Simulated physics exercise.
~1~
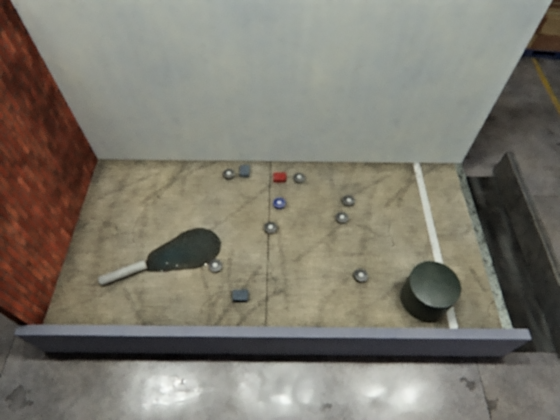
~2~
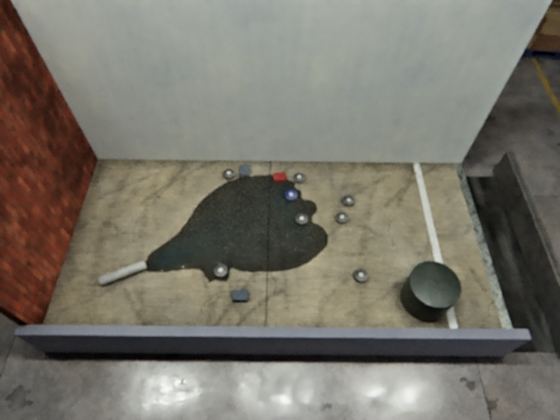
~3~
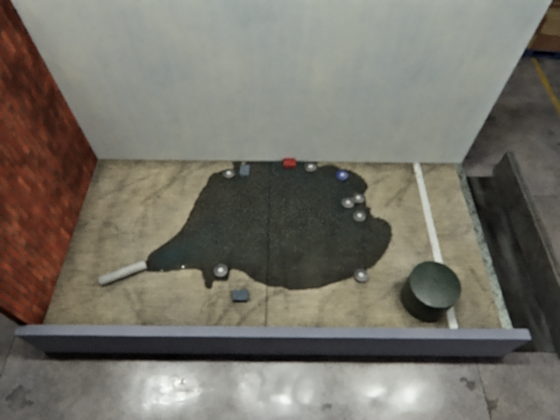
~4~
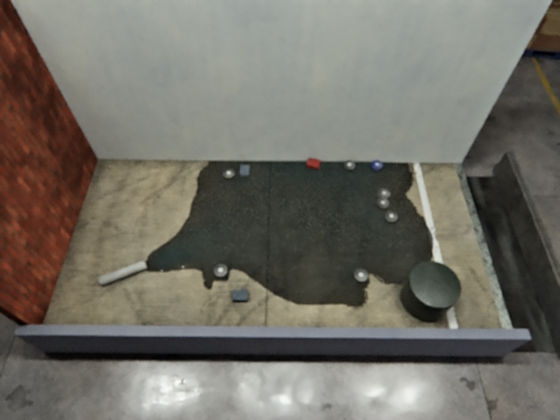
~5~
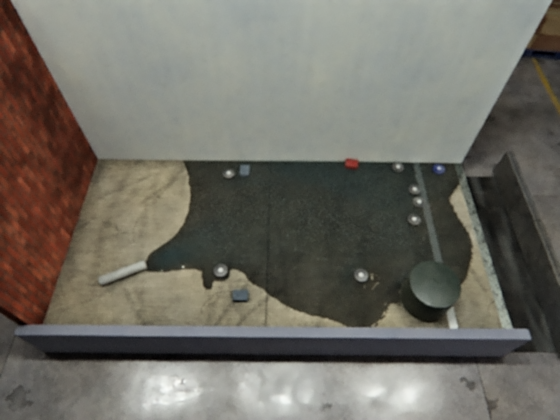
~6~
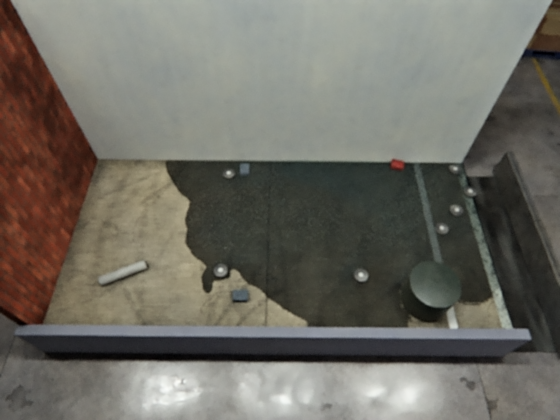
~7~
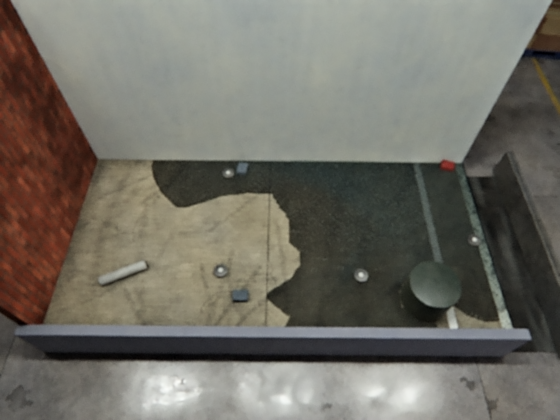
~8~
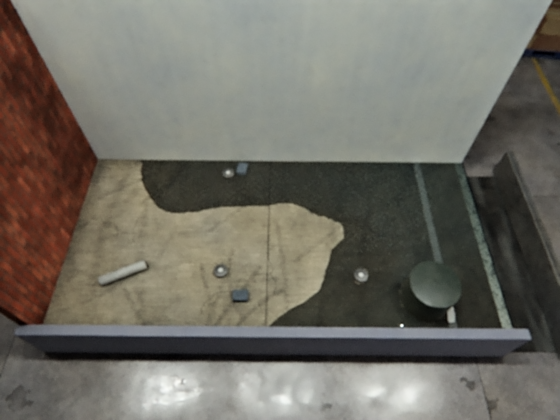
Dark water spreads from a pale hose end at the left of a tan-floored bay, seen from above and in front, with a reddish wall at left and a pale wall behind. Small silver pieces, a blue one, a red block and a few grey blocks lie scattered before a white stripe and a dark green drum at right. The water fans rightward, carrying the blue piece, the red block and several silver ones along the back. Blue crosses the stripe first and leaves at the right, and red follows. Finally the left floor lies largely bare, with three silver pieces and two grey blocks left behind.
